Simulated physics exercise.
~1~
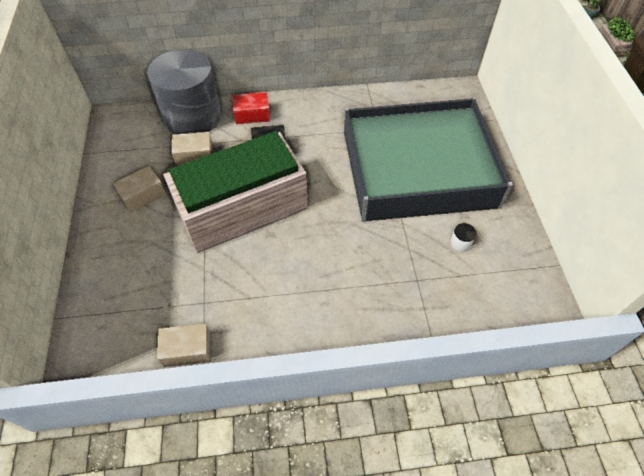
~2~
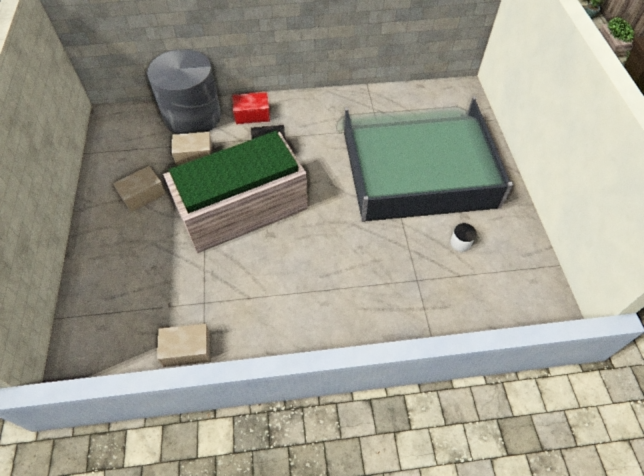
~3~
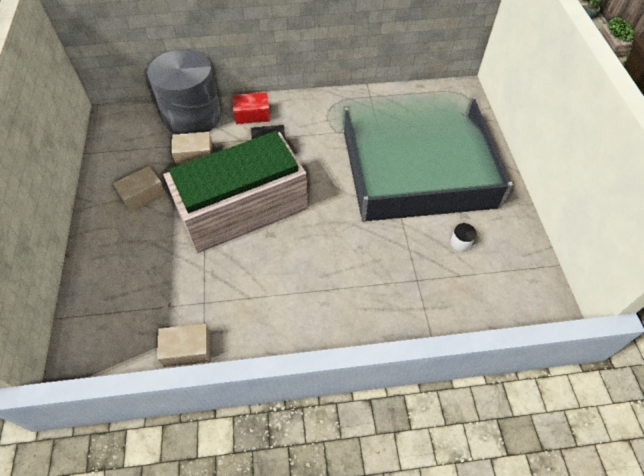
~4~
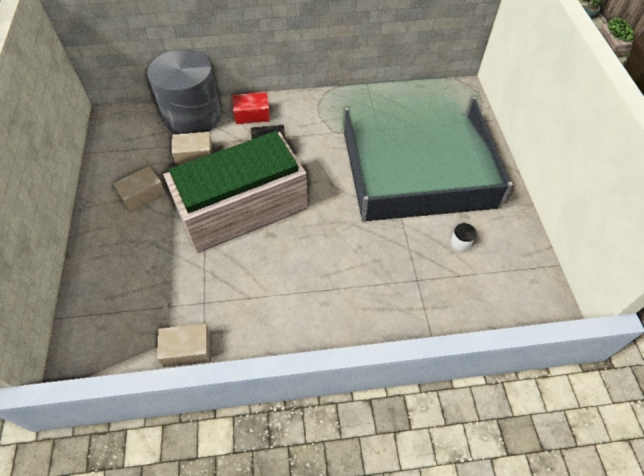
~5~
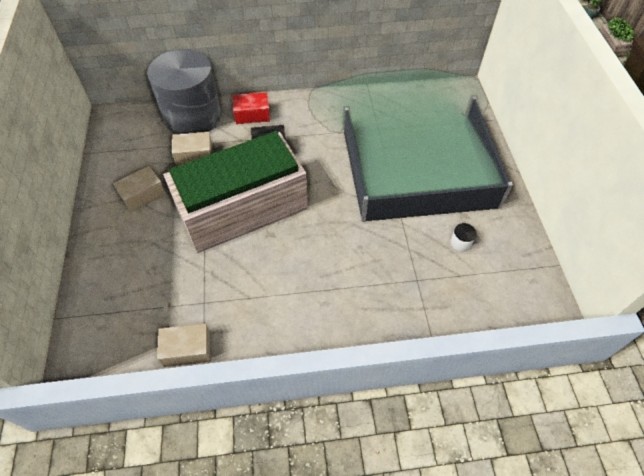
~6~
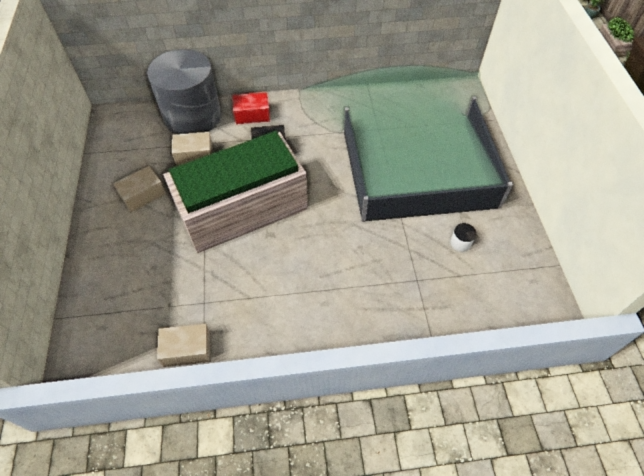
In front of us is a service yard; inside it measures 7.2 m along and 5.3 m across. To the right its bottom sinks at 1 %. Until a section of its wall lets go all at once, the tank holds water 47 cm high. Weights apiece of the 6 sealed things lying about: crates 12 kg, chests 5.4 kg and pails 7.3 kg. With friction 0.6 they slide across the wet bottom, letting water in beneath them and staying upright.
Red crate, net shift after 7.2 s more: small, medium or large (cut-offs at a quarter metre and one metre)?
Large.
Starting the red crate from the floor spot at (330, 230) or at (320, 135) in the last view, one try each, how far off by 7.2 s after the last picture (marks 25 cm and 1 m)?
One try each gives this: It remains roughly in place, then it goes a little way.
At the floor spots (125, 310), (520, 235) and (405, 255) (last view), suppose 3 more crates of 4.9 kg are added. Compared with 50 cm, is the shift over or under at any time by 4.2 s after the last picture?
In sequence: Stays within; goes beyond; stays within.
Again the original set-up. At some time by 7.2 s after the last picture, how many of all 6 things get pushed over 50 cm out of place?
4.
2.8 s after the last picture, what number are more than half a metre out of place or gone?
By then the count is 2.
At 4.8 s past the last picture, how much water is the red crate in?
Somewhere close to 4 cm.
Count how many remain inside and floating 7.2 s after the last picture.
It comes to 3.
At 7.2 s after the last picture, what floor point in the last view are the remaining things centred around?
They average out to somewhere around (222, 224).
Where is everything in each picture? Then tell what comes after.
The first picture shows the red crate at (250, 101) rests on the ground; 3.9 m2 under water; 0 of 6 have shifted.
The second picture shows the red crate at (250, 101), on the bottom; 4.9 m2 under water; 0 of 6 have shifted.
The third picture shows the red crate at (250, 101) rests on the ground; 6.0 m2 under water; 0 of 6 have shifted.
The fourth picture shows the red crate at (250, 101), on the bottom; water covers 7.2 m2; 0 of 6 have shifted.
The fifth picture shows the red crate at (250, 101), on the bottom; 7.6 m2 under water; 0 of 6 have shifted.
The sixth picture shows the red crate at (250, 101) rests on the ground; water covers 7.8 m2; 0 of 6 have shifted.
Then, 0.9 s after the last picture the red crate is near (250, 101), 0.0 m from its start, aground; 0 afloat.
Then, 2.8 s after the last picture the red crate is near (184, 171), 1.8 m from its start, afloat; 2 afloat.
Then, 4.8 s after the last picture the red crate is near (80, 254), 3.7 m from its start, aground; 2 afloat.
Then, 7.2 s after the last picture the red crate is near (93, 287), 4.0 m from its start, aground; 3 afloat.
